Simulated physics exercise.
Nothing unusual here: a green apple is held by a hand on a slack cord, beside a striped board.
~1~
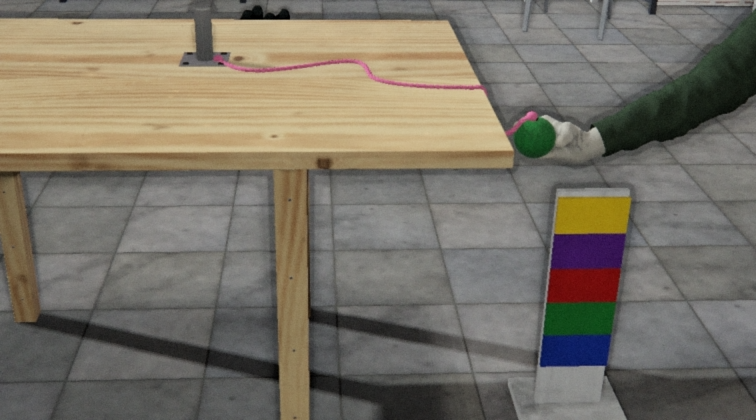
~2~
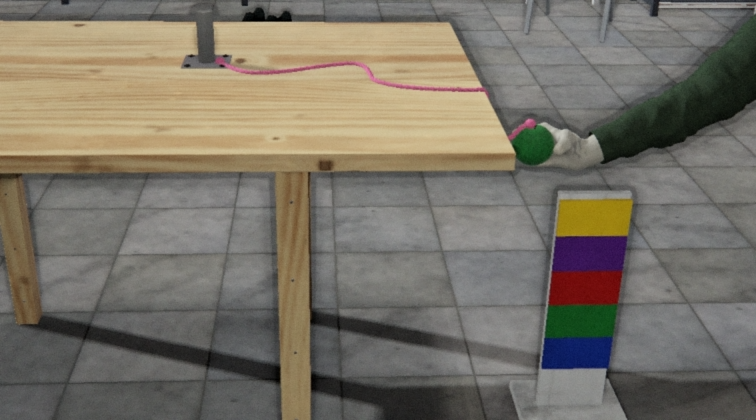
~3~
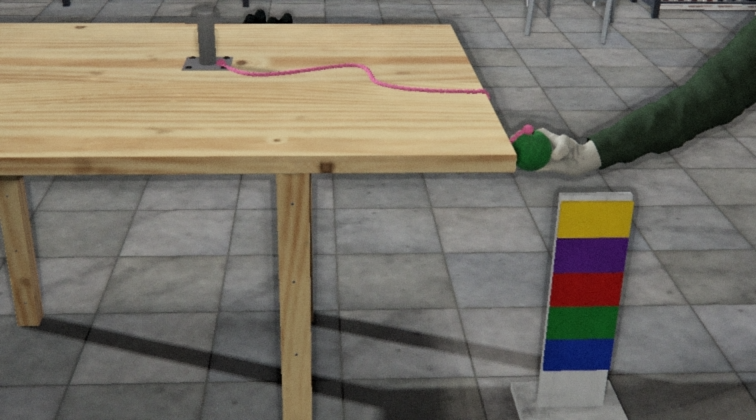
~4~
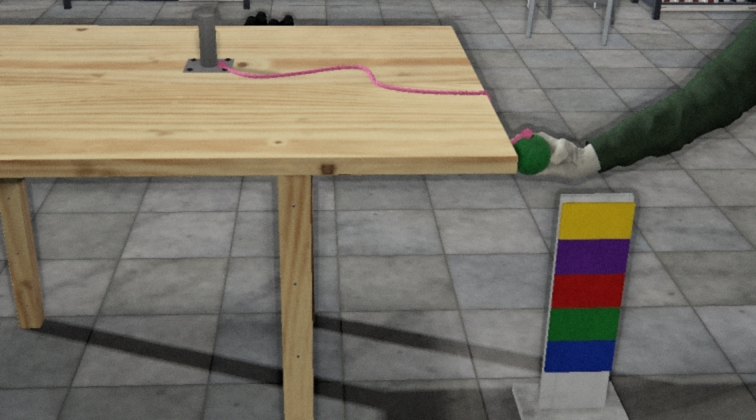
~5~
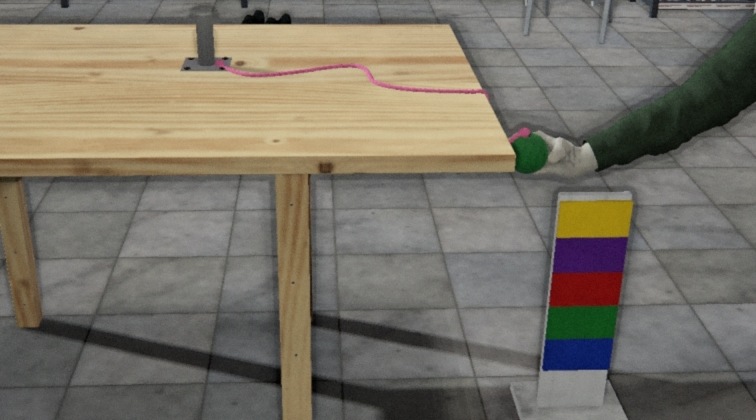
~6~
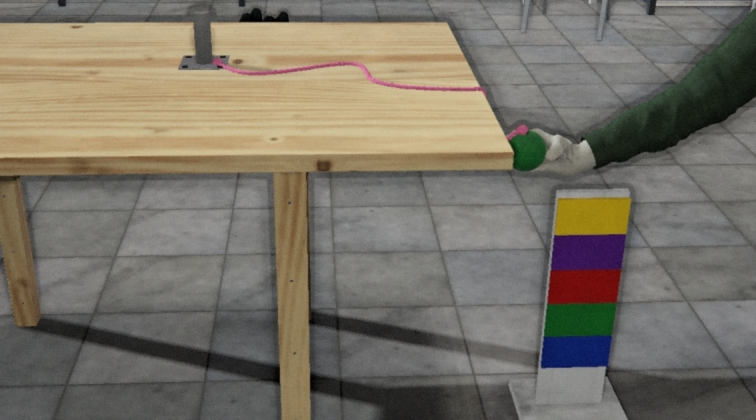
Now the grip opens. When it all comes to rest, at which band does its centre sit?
At purple.
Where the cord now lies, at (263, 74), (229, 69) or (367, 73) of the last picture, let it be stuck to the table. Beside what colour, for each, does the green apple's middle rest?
Purple, purple, yellow.
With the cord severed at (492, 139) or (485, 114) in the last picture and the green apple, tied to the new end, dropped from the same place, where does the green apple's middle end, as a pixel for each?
About (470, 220), then (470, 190).
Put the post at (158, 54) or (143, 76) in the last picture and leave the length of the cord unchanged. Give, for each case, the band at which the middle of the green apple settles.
First try: Yellow; second try: Yellow.
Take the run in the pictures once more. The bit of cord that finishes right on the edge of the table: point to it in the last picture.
About (409, 88).
Soon after, apple near (513, 254); level with purple.
Then, apple near (435, 233); level with purple.
Further on, apple near (480, 247); level with purple.
At rest, apple near (470, 245); level with purple. Its middle rests at the purple band.
